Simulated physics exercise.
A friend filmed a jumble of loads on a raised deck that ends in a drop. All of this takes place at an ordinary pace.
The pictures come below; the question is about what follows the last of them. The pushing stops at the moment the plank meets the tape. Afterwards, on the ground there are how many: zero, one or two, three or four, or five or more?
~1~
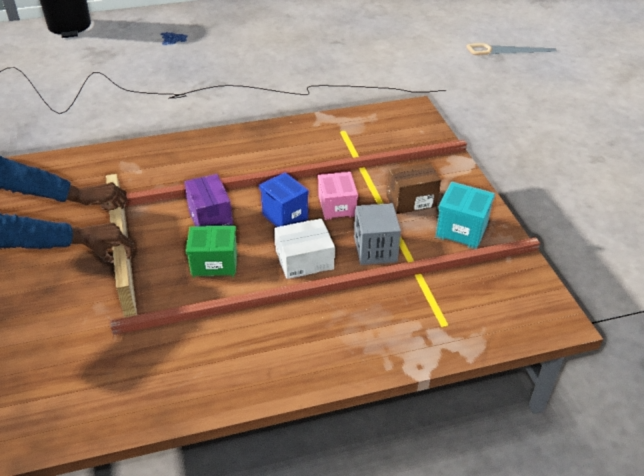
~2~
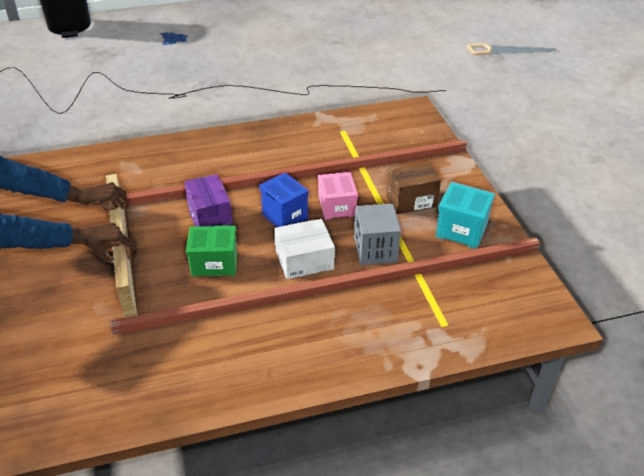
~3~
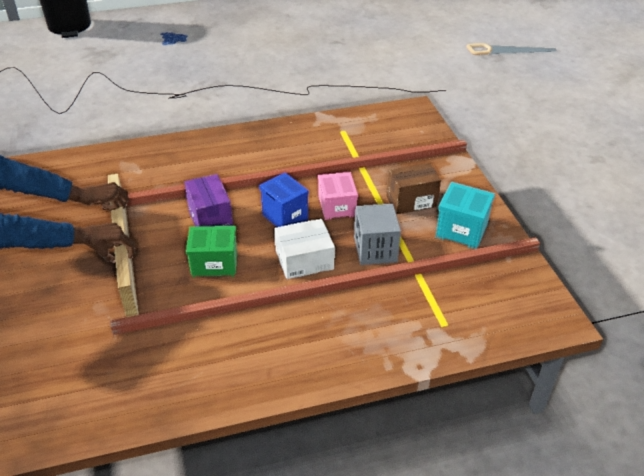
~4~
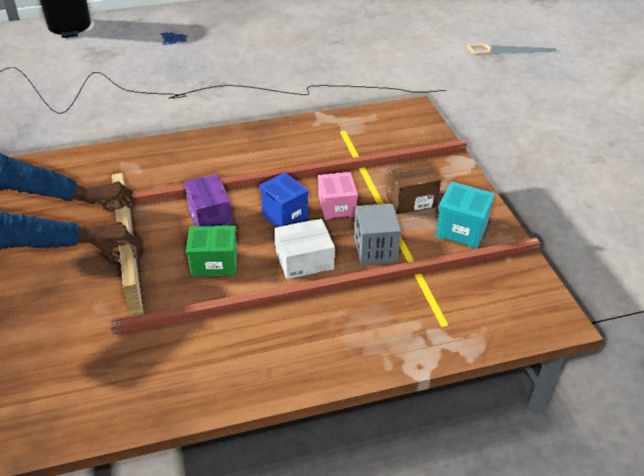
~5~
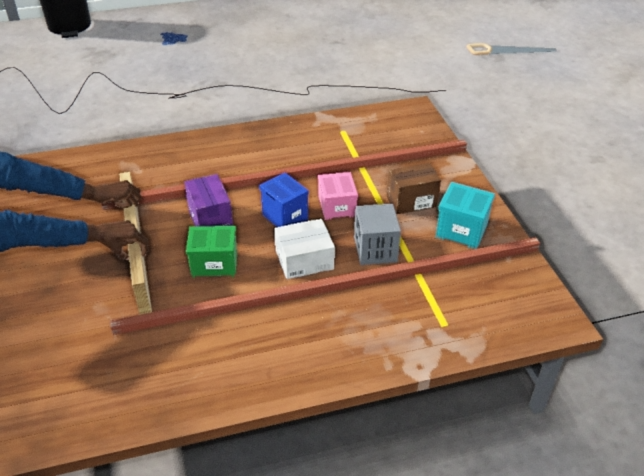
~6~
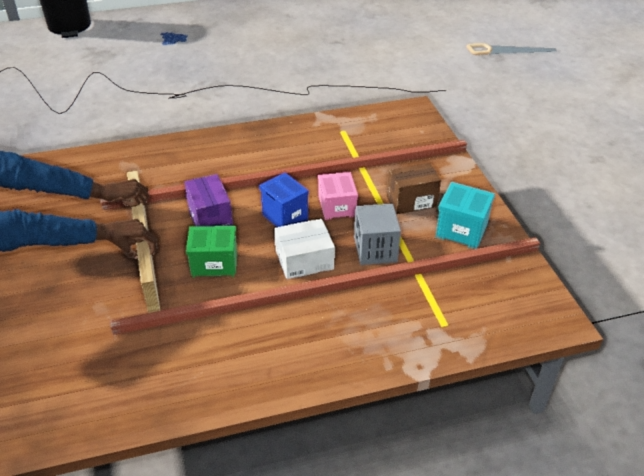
Watching this, the number dropping off is one to two.
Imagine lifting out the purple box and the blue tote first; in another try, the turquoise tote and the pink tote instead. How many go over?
Tally per try: 1 / 0.
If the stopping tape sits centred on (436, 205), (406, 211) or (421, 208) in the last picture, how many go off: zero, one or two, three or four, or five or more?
Three to four; three or four; three to four.
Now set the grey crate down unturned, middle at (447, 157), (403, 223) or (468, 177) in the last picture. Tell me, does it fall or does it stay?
In turn it is safe; is safe; goes off the edge.
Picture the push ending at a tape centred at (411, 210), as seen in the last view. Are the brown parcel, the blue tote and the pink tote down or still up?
The brown parcel is gone; the blue tote keeps its place; and the pink tote keeps its place.
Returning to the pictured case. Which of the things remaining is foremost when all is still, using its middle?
Answer: The brown parcel.
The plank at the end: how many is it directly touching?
So the total is 2.
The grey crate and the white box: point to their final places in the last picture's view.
Look around (507, 217) for the first and around (465, 225) for the second.
A little later, none off yet; turquoise tote at rest near (464, 216); brown parcel at rest near (413, 189); grey crate at rest near (377, 234).
When it is over, the number that fall off is one or two; down, turquoise tote.
